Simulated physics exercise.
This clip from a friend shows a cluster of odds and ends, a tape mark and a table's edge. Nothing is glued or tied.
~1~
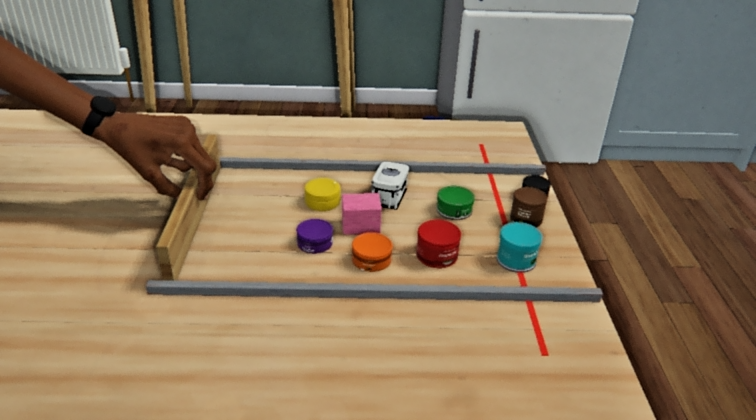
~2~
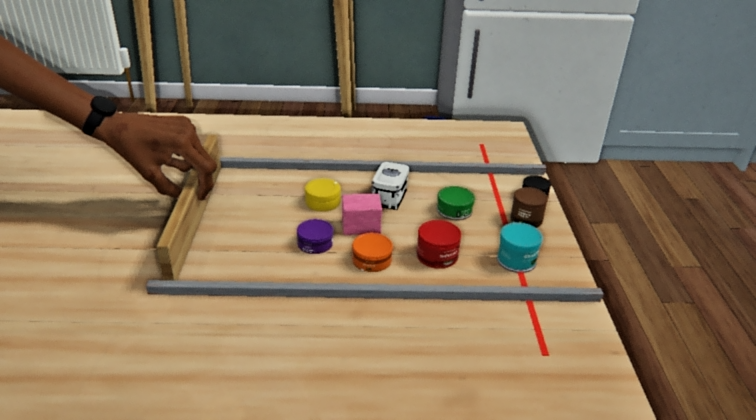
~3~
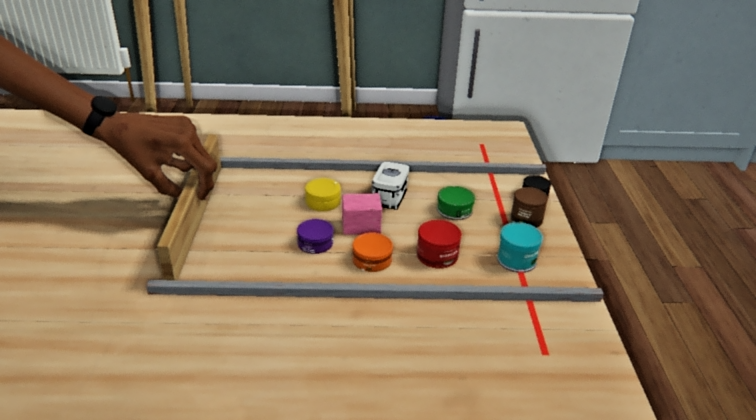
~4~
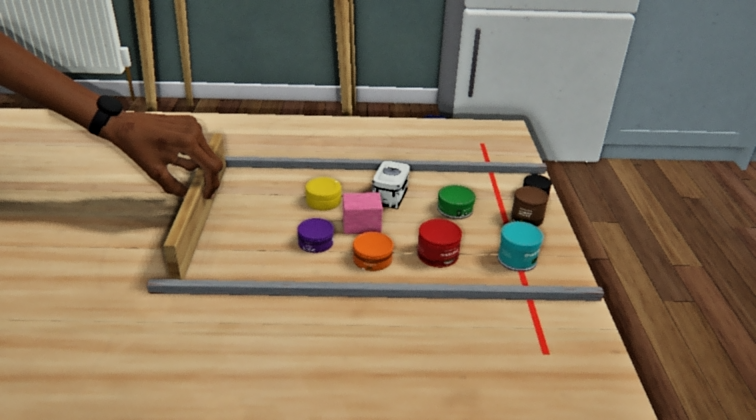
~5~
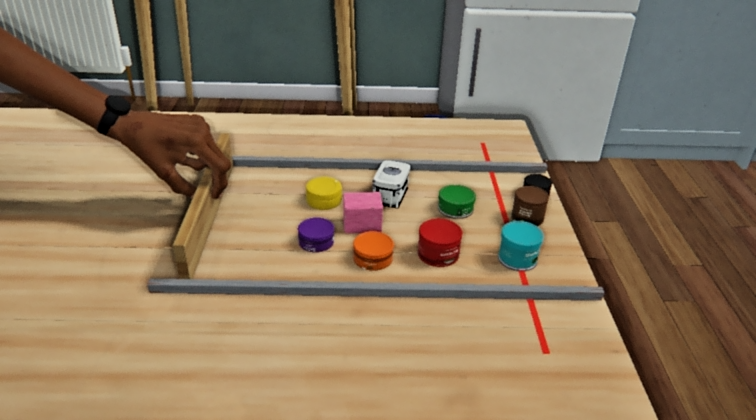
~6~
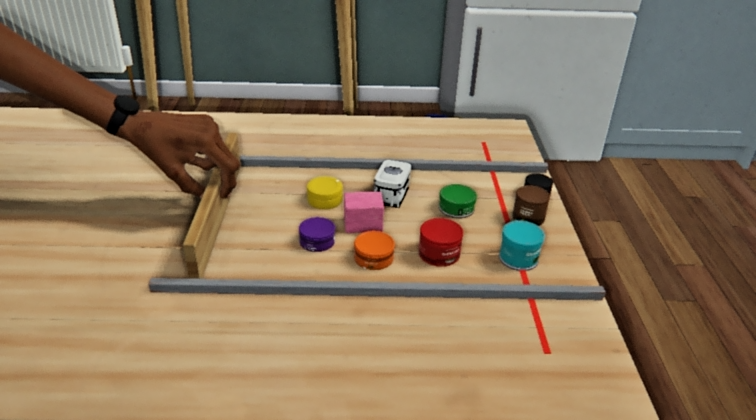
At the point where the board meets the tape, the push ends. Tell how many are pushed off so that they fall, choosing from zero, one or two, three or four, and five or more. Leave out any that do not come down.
The count is one or two.
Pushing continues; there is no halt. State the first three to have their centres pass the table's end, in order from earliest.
First the turquoise tin, then the brown tub, then the black tub.
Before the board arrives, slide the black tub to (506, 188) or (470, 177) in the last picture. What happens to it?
In the two tries the black tub is not knocked off and is not knocked off, in that order.
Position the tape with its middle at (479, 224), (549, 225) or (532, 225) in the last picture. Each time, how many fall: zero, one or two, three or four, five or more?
First not one, next at least five, finally 5 or more.
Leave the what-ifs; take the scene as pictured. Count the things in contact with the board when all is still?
In contact: 5.
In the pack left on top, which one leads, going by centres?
Black tub.
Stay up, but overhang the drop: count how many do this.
Count of overhanging things: 3.
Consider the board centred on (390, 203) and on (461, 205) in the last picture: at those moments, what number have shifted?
First 6, then 9.
A little later, none off yet; black tub at rest near (538, 187); brown tub at rest near (531, 206); turquoise tin at rest near (521, 246).
When it is over, the number that fall off is one or two; down, turquoise tin and brown tub.
